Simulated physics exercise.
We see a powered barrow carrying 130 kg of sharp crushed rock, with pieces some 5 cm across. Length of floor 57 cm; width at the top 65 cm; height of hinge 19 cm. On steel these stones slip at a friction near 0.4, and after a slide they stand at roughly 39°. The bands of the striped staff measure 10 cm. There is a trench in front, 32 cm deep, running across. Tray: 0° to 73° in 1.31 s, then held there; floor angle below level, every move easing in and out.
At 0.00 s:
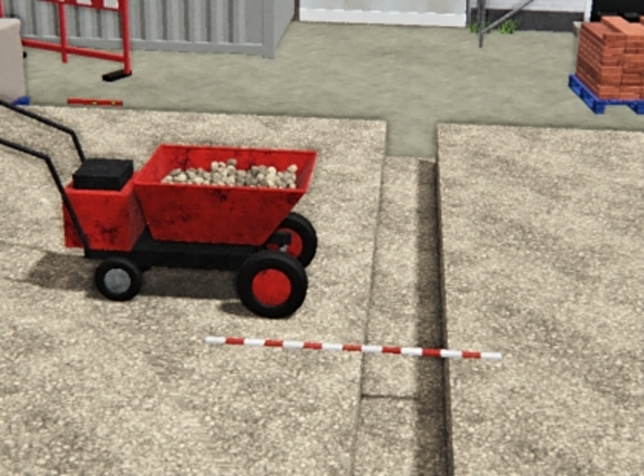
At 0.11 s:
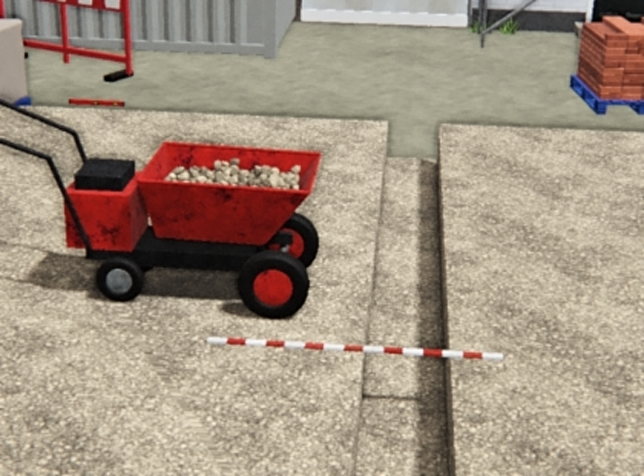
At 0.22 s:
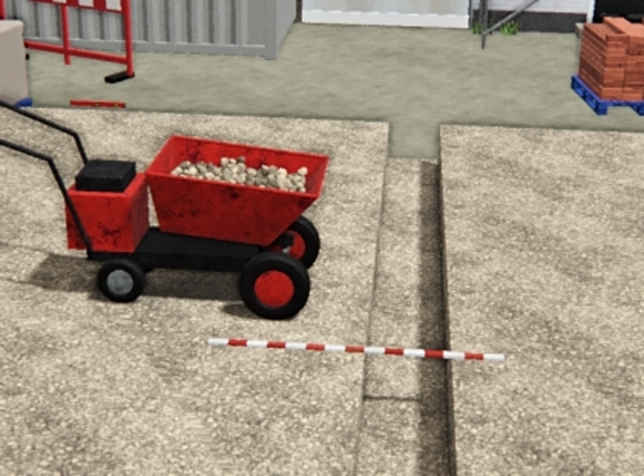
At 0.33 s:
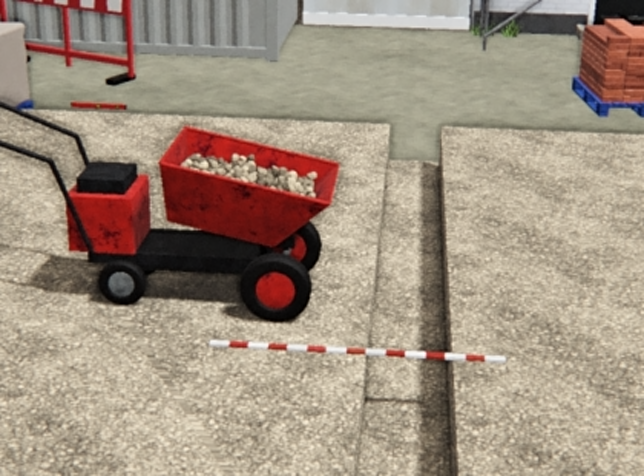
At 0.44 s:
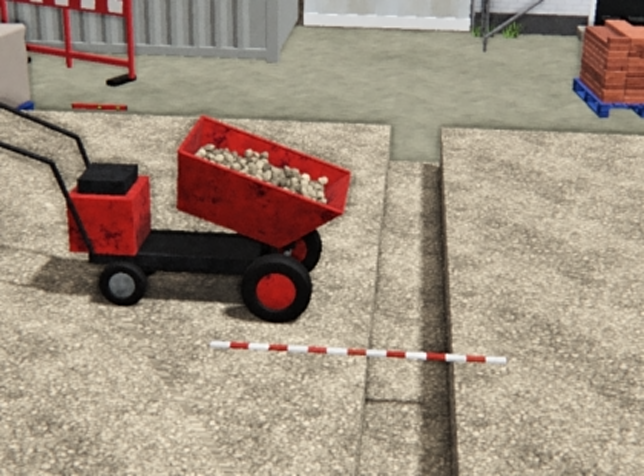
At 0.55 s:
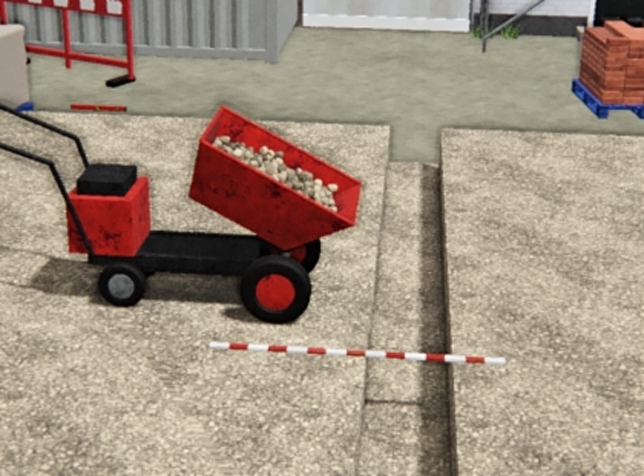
At first, a red powered barrow loaded with pale crushed rock stands with its tray level, left of a trench and behind a red-and-white striped staff. The tray then tilts steadily toward the right, its rear rising and front lip lowering, until it slopes clearly, with the rock still inside.
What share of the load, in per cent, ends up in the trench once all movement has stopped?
About 86 per cent.
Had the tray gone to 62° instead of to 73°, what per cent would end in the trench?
Roughly 30 per cent would end in the trench.
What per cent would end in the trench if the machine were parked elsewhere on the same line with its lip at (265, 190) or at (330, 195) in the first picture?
Estimates: 75 % then 75 %.
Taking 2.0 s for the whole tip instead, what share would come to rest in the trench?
Then some 85 per cent would.
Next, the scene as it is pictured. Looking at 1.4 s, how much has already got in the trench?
About 15 per cent by then.
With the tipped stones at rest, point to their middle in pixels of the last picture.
At about pixel (413, 344) in the last view.
After 1.0 s the floor is at 61°; 100 % in the tray; the foremost stones are at (377, 251).
After 1.4 s the floor is at 73°; 85 % in the tray, 15 % in the trench; the foremost stones are at (443, 358).
After 1.8 s the floor is at 73°; 51 % in the tray, 49 % in the trench, 1 % past the trench; the foremost stones are at (483, 316).
After 3.7 s the floor is at 73°; 13 % in the tray, 86 % in the trench, 1 % past the trench; the foremost stones are at (502, 320).
